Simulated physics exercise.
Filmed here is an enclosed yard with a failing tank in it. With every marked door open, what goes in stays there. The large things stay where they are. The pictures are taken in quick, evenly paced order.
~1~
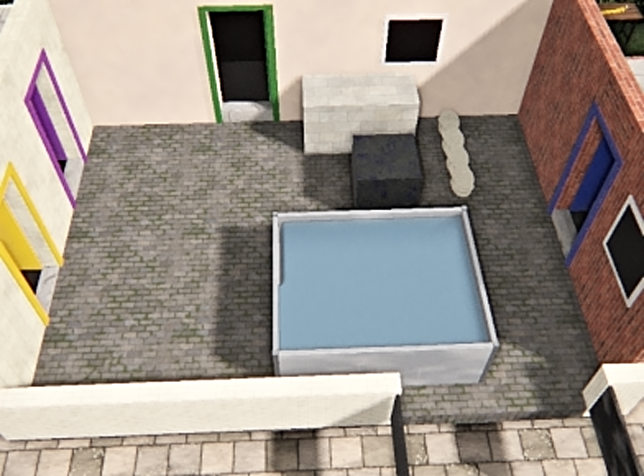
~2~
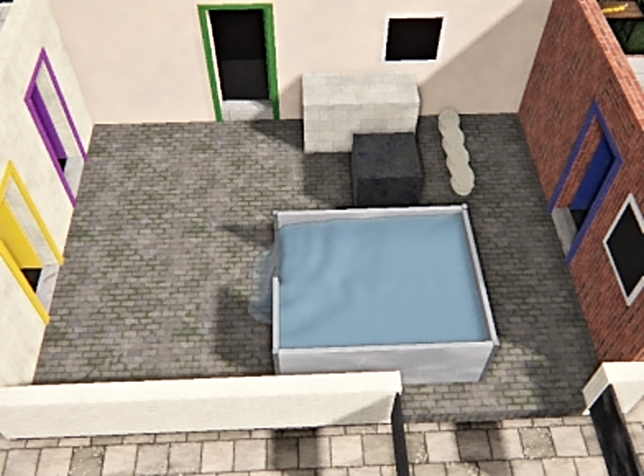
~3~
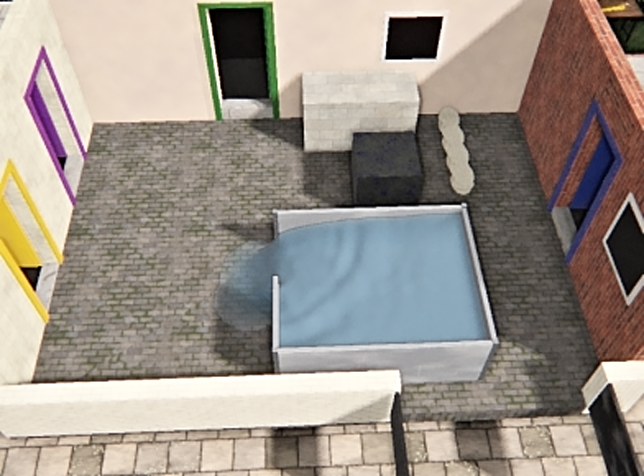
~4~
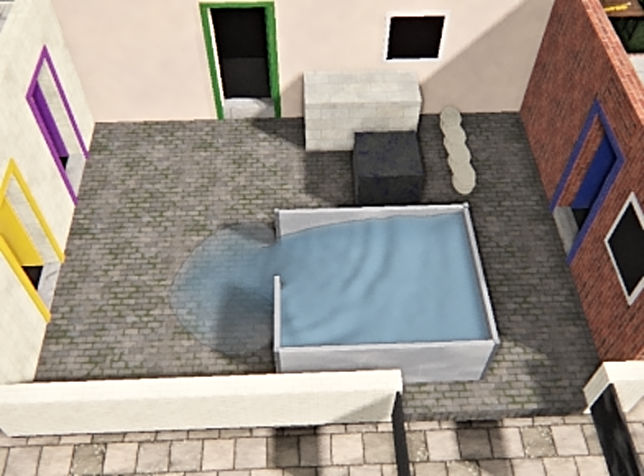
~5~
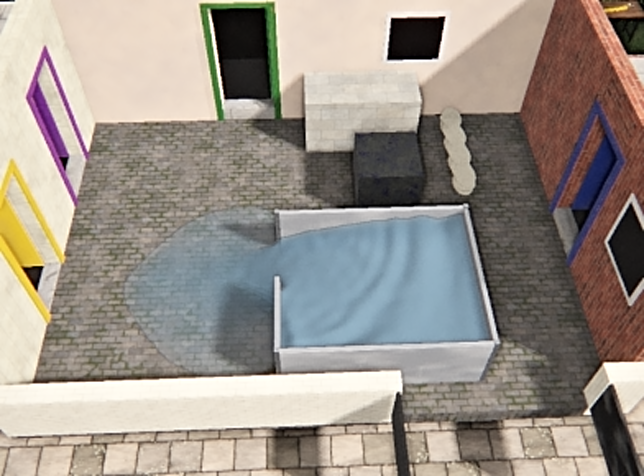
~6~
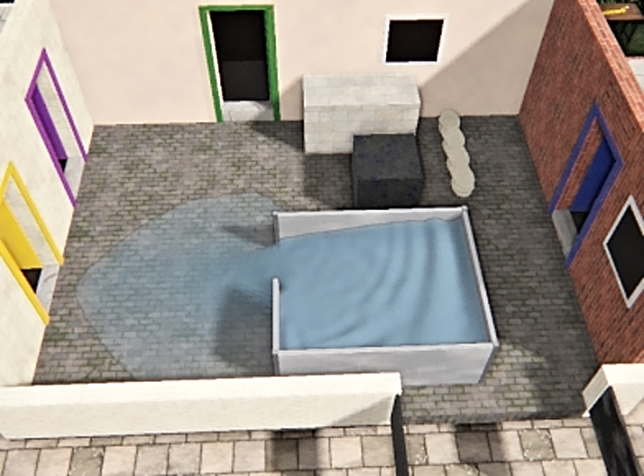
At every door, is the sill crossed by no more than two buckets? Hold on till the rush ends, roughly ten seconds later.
The purple door: No, more than that crosses. The blue door: Yes, it stays at two or less. The green door: Yes, it stays at two or less. The yellow door: No, more than that crosses.
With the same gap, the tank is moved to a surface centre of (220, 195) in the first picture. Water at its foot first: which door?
The purple one, that's the one.
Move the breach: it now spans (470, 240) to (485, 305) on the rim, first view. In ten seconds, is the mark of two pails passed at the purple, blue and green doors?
I reckon the purple door keeps within bounds, the blue door gets too much too, and the green door keeps within bounds.
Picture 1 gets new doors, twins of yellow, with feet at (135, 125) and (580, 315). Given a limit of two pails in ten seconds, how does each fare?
Note, in sequence - door one ends up higher; door two ends up lower.
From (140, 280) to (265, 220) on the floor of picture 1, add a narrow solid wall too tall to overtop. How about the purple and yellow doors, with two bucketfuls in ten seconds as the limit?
Lab note: Purple door doesn't reach it; yellow door crosses the line.
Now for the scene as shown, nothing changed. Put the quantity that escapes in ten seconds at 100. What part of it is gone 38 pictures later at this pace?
About 70 %.
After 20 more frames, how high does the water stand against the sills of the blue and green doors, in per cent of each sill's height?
In order: Roughly 0 and 40 in a hundred.
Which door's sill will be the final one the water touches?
Result: The blue-painted one.
A moment on, water covers 40 % of the floor; the purple door wet at the sill, nothing in, the blue door not reached, the green door not reached, the yellow door over two buckets in.
Next, water covers 45 % of the floor; the purple door under two buckets in, the blue door not reached, the green door not reached, the yellow door far over two buckets in.
Then, water covers 50 % of the floor; the purple door over two buckets in, the blue door not reached, the green door wet at the sill, nothing in, the yellow door far over two buckets in.
Later, water covers 70 % of the floor; the purple door far over two buckets in, the blue door not reached, the green door wet at the sill, nothing in, the yellow door far over two buckets in.
In the end, water covers 90 % of the floor; the purple door far over two buckets in, the blue door wet at the sill, nothing in, the green door wet at the sill, nothing in, the yellow door far over two buckets in.
